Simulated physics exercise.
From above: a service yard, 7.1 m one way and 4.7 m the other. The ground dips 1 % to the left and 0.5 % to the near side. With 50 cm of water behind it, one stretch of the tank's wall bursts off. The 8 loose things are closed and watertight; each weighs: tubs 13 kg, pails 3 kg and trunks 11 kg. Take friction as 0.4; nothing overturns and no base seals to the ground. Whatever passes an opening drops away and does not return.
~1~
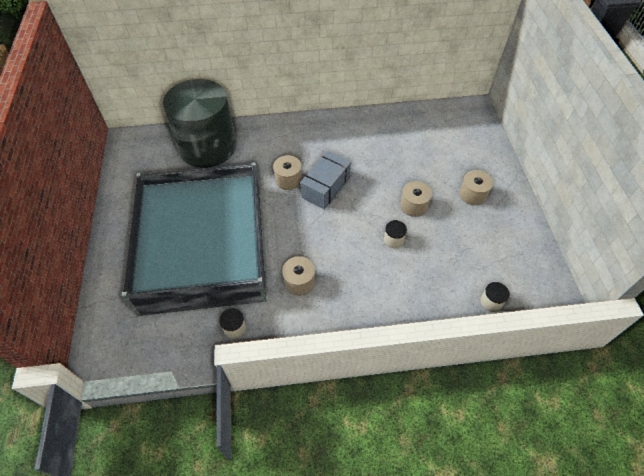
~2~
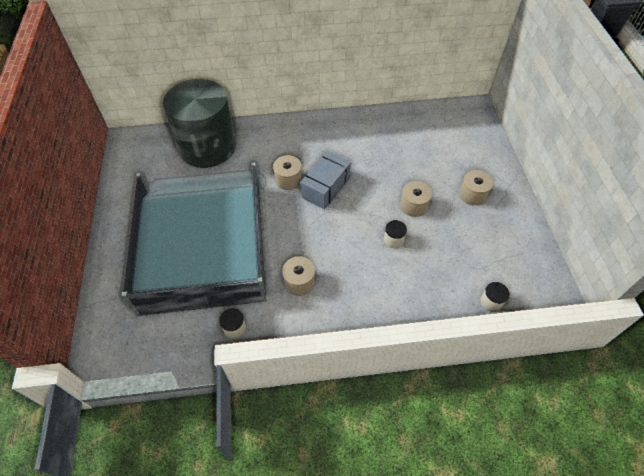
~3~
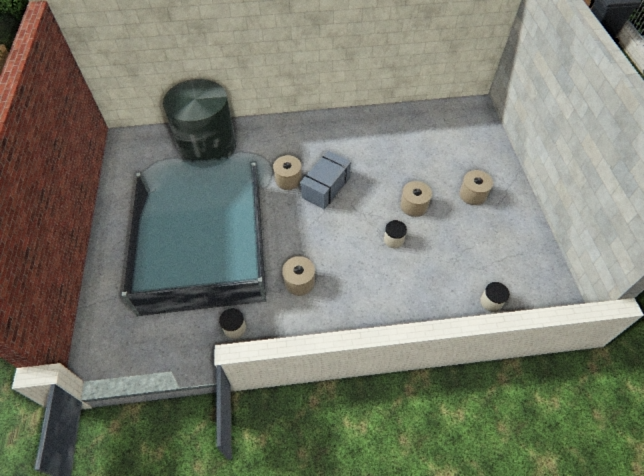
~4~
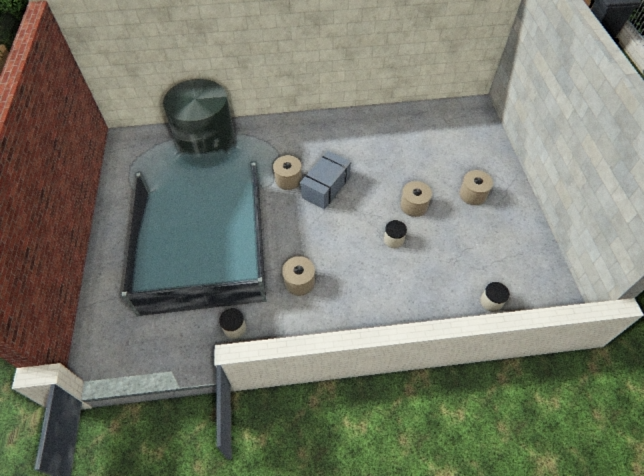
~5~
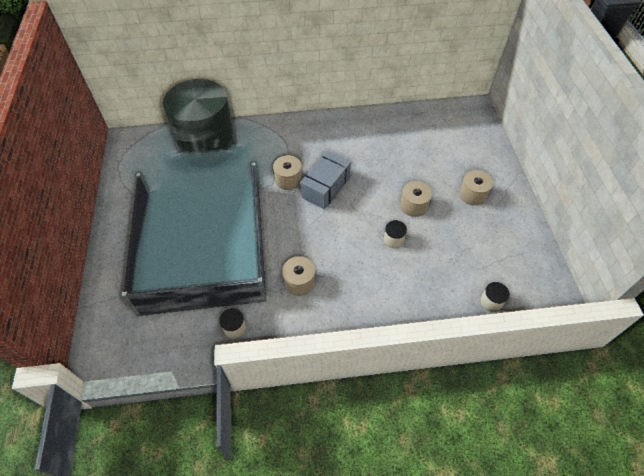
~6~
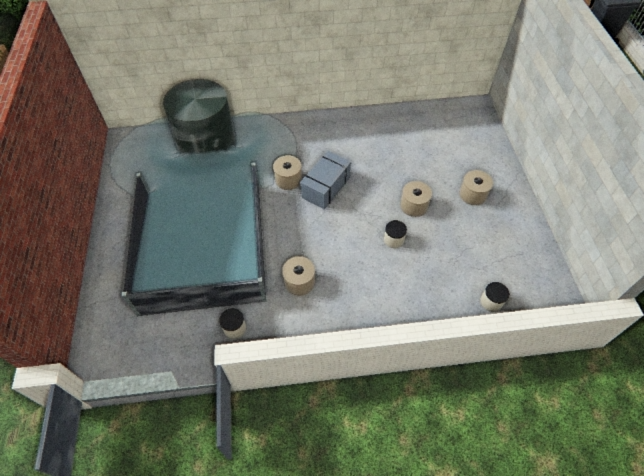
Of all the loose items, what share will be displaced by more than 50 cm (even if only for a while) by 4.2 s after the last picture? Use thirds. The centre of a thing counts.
It is under a third.
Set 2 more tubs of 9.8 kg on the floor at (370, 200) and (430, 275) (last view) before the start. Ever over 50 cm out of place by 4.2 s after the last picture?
In that order: Short of it, less.
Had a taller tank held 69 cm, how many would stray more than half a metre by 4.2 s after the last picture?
In that case 1 of them.
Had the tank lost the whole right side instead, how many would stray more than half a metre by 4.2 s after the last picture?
Then 7.
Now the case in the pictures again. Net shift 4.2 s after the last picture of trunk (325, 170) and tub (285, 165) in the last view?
In that order: 20 cm, 20 cm.
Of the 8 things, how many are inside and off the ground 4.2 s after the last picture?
At that moment 0.
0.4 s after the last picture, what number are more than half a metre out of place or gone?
By then 0.
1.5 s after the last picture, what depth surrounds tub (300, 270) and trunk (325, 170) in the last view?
About 0 and 0 cm.
Then, 0.4 s after the last picture 0 of 8 are over 50 cm from their spots; 0 afloat.
Then, 1.5 s after the last picture 0 of 8 are over 50 cm from their spots; 0 afloat.
Then, 2.8 s after the last picture 0 of 8 are over 50 cm from their spots; 0 afloat.
Then, 4.2 s after the last picture 0 of 8 are over 50 cm from their spots, and 0 have been at some point; 0 afloat.
